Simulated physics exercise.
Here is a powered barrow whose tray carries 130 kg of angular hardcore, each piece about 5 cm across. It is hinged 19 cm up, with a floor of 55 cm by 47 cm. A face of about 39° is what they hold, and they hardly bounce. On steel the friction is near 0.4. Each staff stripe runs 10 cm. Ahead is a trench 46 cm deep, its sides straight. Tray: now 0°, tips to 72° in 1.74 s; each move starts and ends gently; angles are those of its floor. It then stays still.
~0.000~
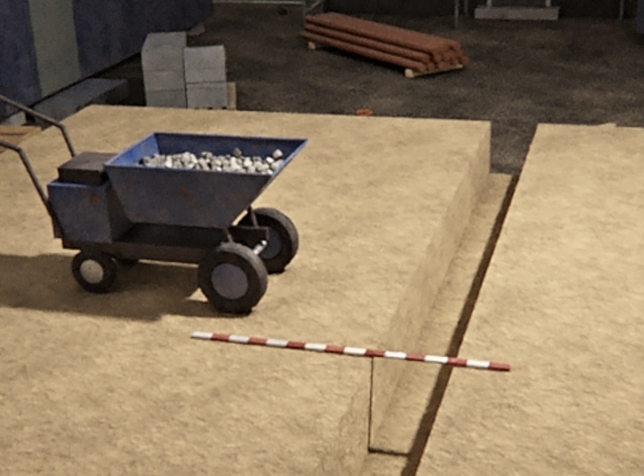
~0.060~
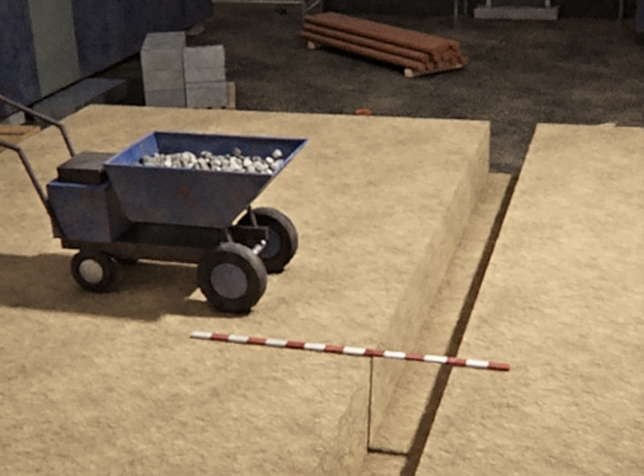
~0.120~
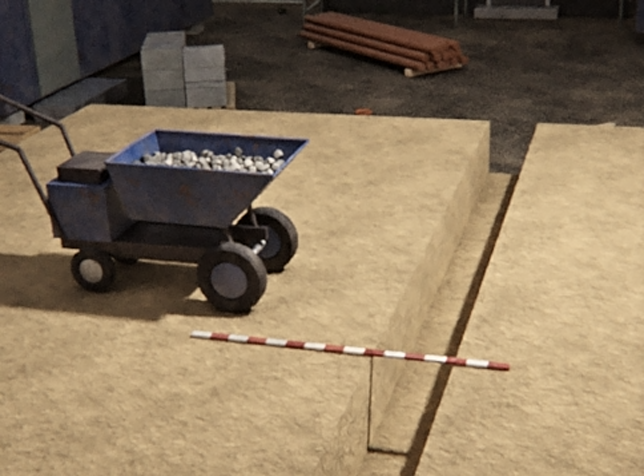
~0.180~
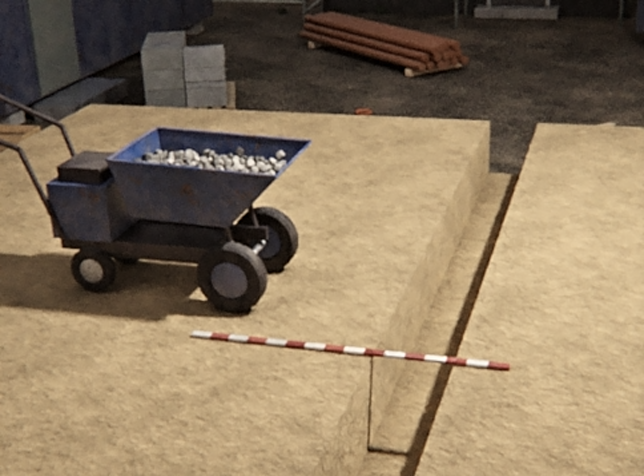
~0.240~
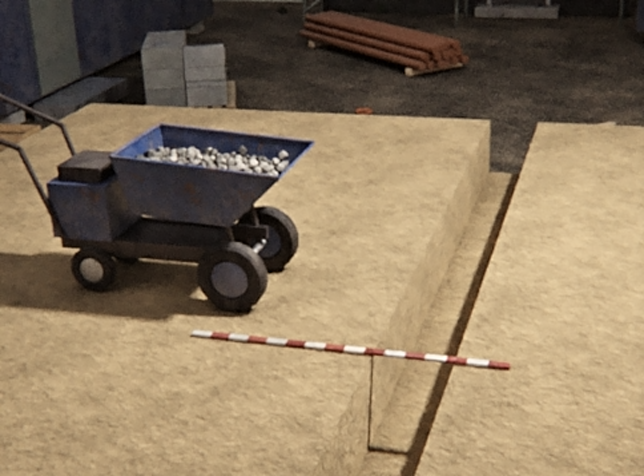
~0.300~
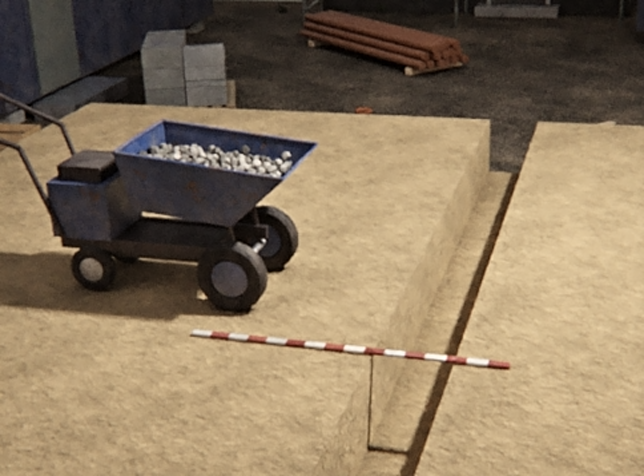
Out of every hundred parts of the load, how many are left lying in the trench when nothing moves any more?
Around 54 in every hundred.
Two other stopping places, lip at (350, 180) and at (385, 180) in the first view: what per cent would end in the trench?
It comes to about 80 and 5 in a hundred.
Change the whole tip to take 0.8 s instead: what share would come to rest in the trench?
In that case, around 65%.
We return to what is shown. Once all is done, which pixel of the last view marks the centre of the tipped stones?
I'd point somewhere around (427, 365).
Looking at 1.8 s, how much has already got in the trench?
10 per cent, give or take.
After 1.3 s the floor is at 61°; 100 % in the tray; the foremost stones are at (348, 255).
After 1.8 s the floor is at 72°; 71 % in the tray, 17 % short of the trench, 12 % in the trench; the foremost stones are at (449, 362).
After 2.2 s the floor is at 72°; 44 % in the tray, 21 % short of the trench, 35 % in the trench; the foremost stones are at (464, 386).
After 4.1 s the floor is at 72°; 25 % in the tray, 21 % short of the trench, 54 % in the trench; the foremost stones are at (469, 366).
